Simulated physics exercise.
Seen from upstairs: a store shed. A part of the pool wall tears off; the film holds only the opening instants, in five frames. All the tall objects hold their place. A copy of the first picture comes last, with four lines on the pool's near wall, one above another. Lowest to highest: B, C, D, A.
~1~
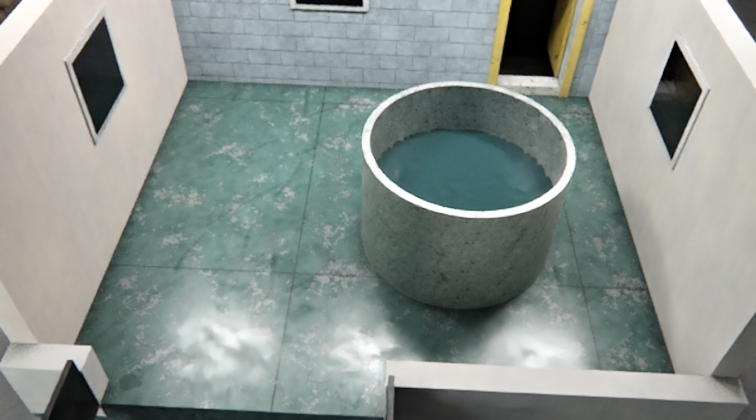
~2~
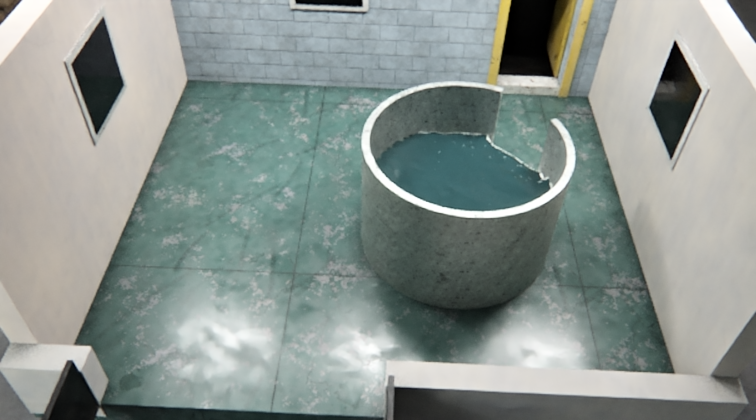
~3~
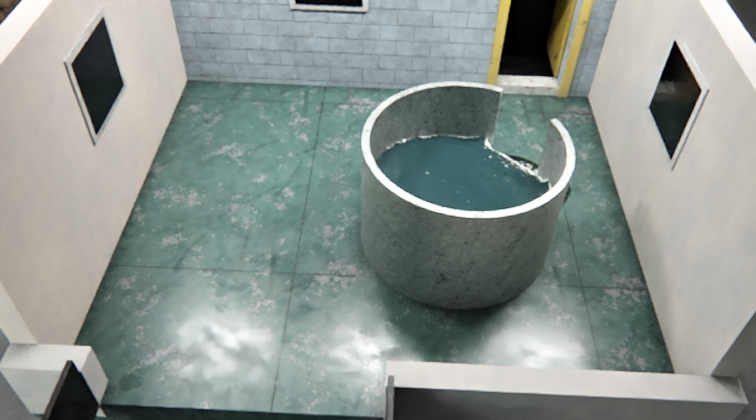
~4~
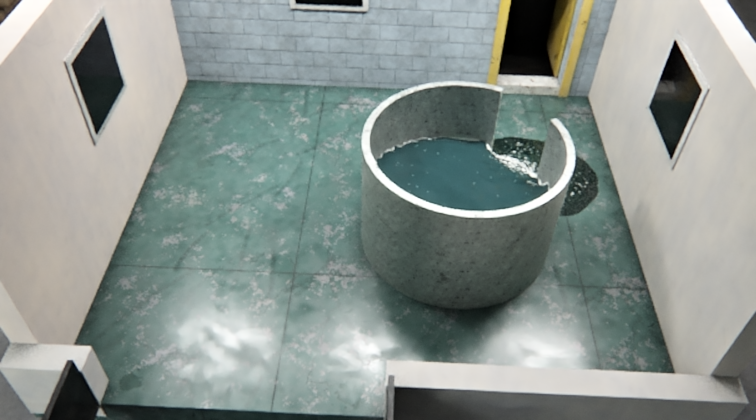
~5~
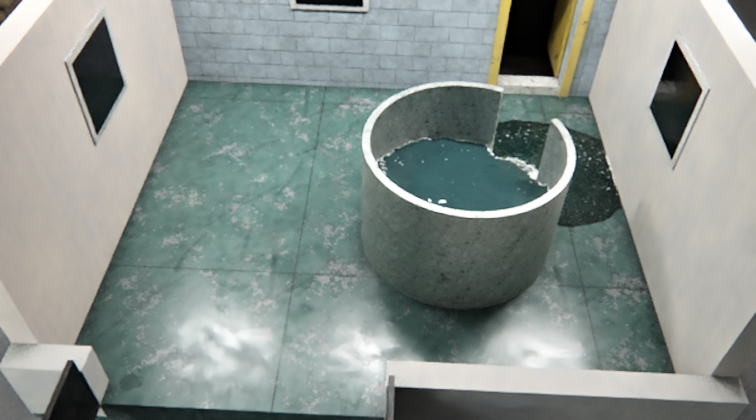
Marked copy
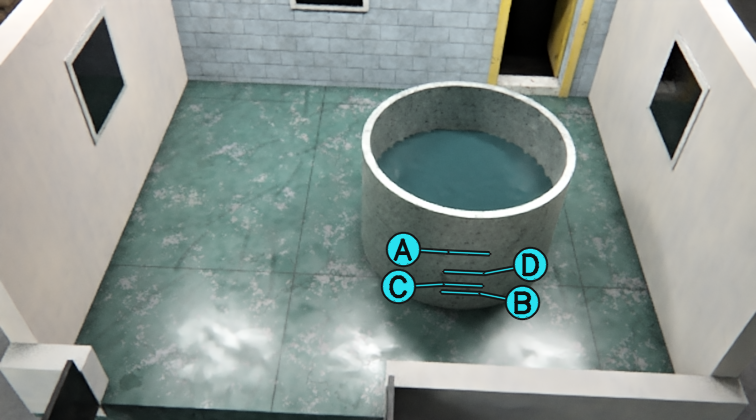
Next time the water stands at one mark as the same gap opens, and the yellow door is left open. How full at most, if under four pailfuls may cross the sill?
Take C.
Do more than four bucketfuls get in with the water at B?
No, that is safe.
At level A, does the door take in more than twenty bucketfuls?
Yes.
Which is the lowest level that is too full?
D it is.
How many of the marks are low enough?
Two of them.
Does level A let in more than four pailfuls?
Yes, it does.
On the marked copy, A at (468, 252); B at (461, 292); C at (462, 285); D at (464, 272); from the bottom up B, C, D, A.
With A, dozens of bucketfuls pour in.
With B, nothing gets over.
With C, a bucket or two gets in.
With D, about 10 bucketfuls get in.
